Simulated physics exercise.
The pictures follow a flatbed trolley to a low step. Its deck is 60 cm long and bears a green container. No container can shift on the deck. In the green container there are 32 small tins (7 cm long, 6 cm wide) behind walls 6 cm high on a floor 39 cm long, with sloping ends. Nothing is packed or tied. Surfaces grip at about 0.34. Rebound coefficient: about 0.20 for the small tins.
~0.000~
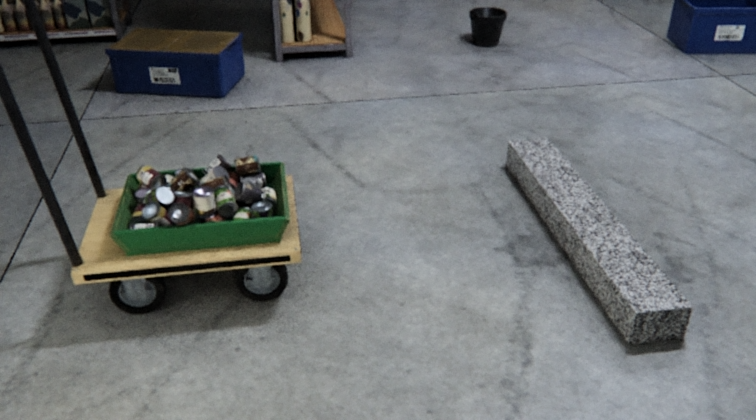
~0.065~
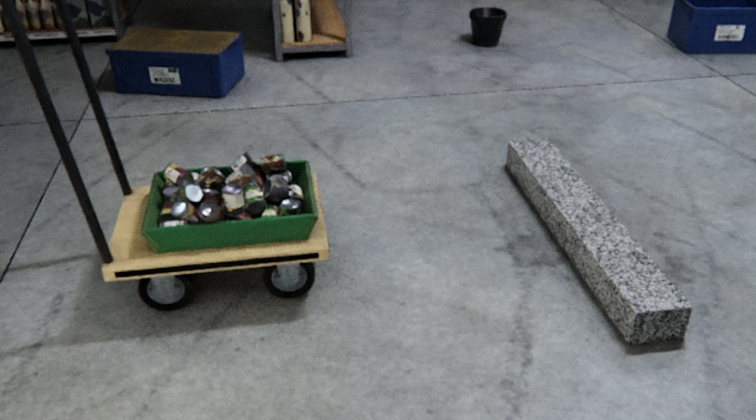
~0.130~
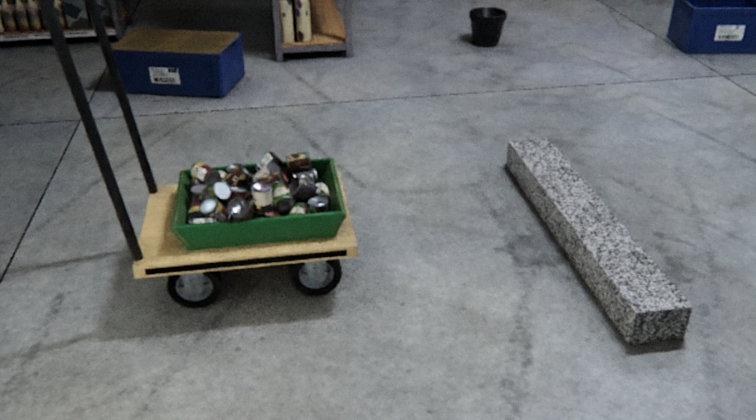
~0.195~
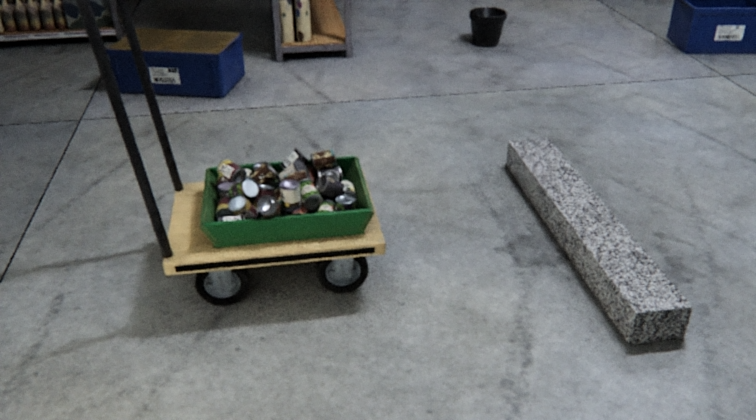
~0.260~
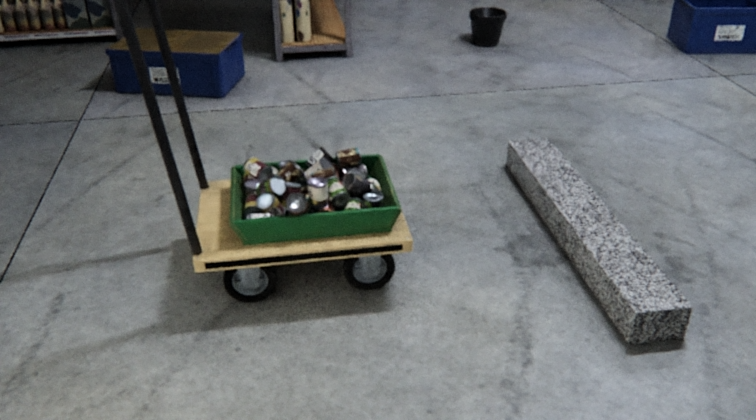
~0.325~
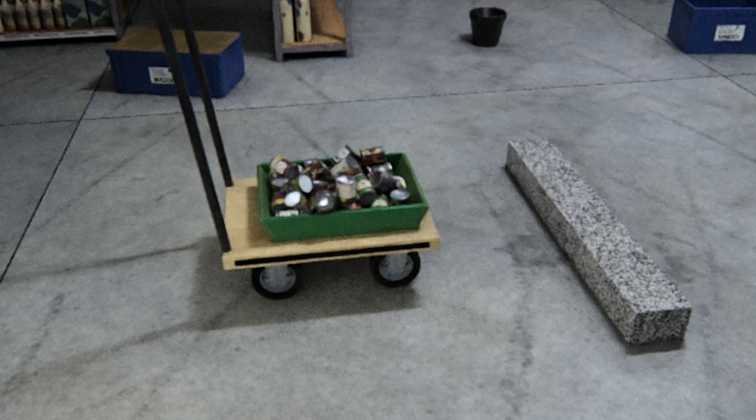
On a grey concrete floor, a flatbed trolley carrying small tins in a green container rolls right towards a speckled stone block.
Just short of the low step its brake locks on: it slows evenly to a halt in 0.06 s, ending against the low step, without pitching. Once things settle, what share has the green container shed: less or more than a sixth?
It sheds fewer than one in six of them.
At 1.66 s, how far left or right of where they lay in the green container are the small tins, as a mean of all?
Some 6 cm rightwards.
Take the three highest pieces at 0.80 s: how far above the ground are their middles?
Some 32 cm up.
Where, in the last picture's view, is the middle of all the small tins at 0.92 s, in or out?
Near (517, 175).
After 0.70 s, braking starts.
After 0.80 s, the green container has all 32.
After 0.92 s, the green container has all 32.
After 1.15 s, the green container is down by 1 of 32.
Final count (at 1.66 s), the green container is down by 1 of 32. Asked share, 1 of 32, 3 per cent.
